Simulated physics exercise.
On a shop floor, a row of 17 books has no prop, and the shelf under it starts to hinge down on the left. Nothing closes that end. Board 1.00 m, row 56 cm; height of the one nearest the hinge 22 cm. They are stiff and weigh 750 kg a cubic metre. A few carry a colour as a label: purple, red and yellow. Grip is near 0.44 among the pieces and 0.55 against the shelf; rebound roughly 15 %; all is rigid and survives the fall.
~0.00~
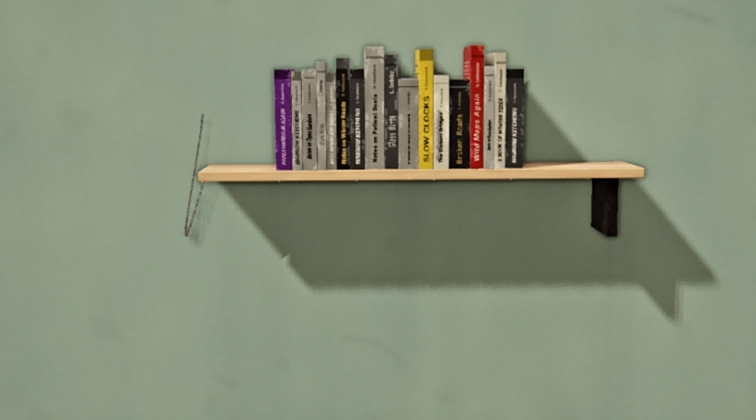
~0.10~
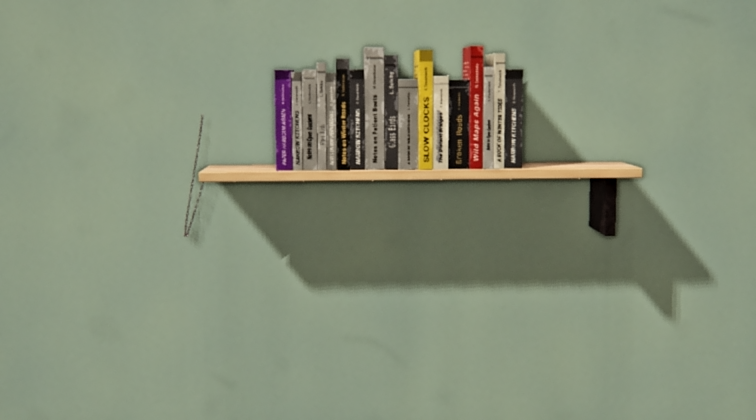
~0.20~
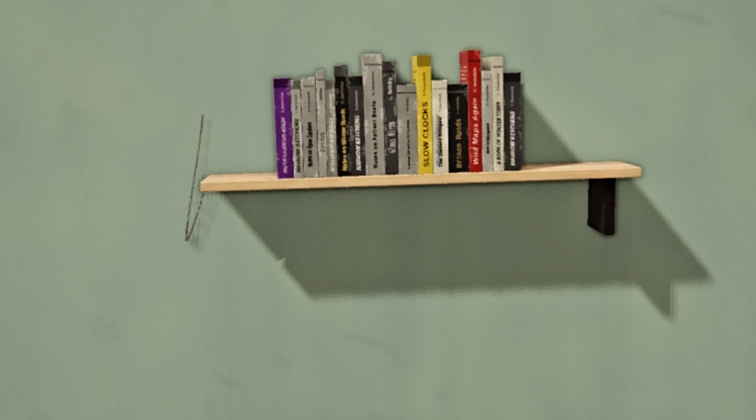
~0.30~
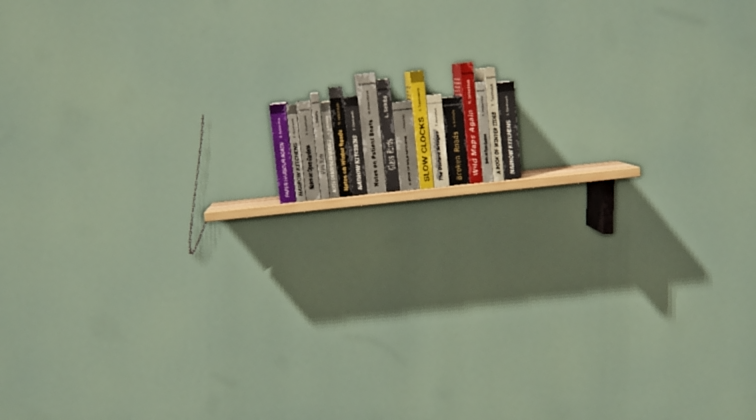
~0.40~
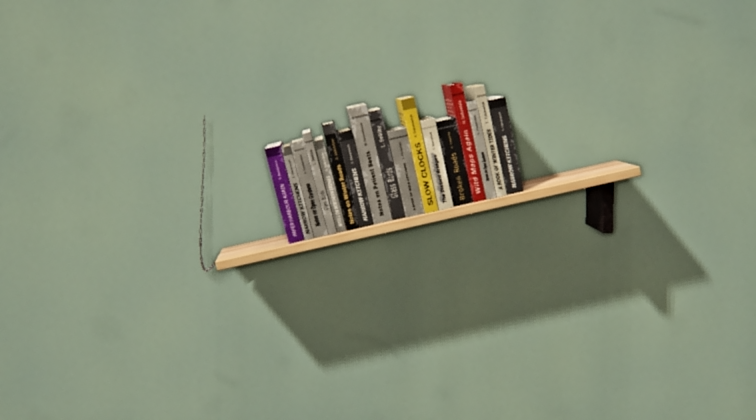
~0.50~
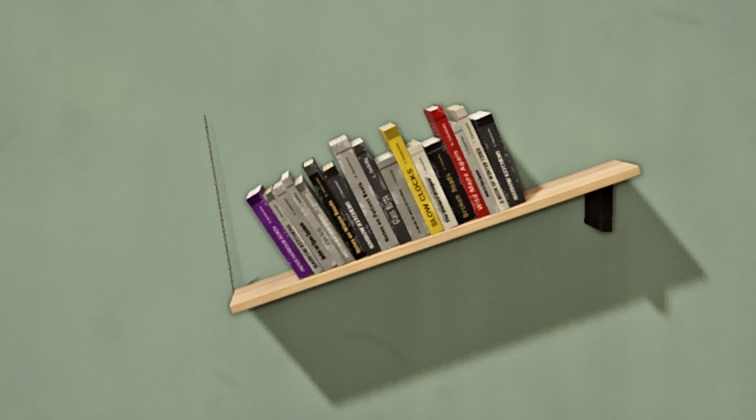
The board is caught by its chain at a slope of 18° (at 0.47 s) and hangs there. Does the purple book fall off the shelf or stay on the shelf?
It goes over the edge.
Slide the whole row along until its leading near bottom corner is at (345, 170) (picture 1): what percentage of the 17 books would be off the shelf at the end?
In that case 0 per cent.
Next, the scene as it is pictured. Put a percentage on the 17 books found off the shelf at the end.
Roughly 5 per cent of them.
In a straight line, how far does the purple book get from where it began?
About 140 cm.
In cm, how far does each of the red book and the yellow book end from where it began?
Moved: Red 20, yellow 20.
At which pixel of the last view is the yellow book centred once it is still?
Around (380, 198).
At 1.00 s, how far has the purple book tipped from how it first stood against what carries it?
Some 100°.
By 0.56 s, none of the 17 books off the shelf, 17 disturbed; purple book tilted 31°; red book tilted 18°.
By 0.70 s, none of the 17 books off the shelf, 17 disturbed; purple book on its side; yellow book tilted 35°.
By 1.00 s, 1 of the 17 books off the shelf; purple book on its side; yellow book tilted 40°.
When it is over (1.6 s), 1 of the 17 books off the shelf; purple book on its side; yellow book tilted 41°; red book tilted 41°. In pixels of the last frame, middles, yellow book near (380, 198).
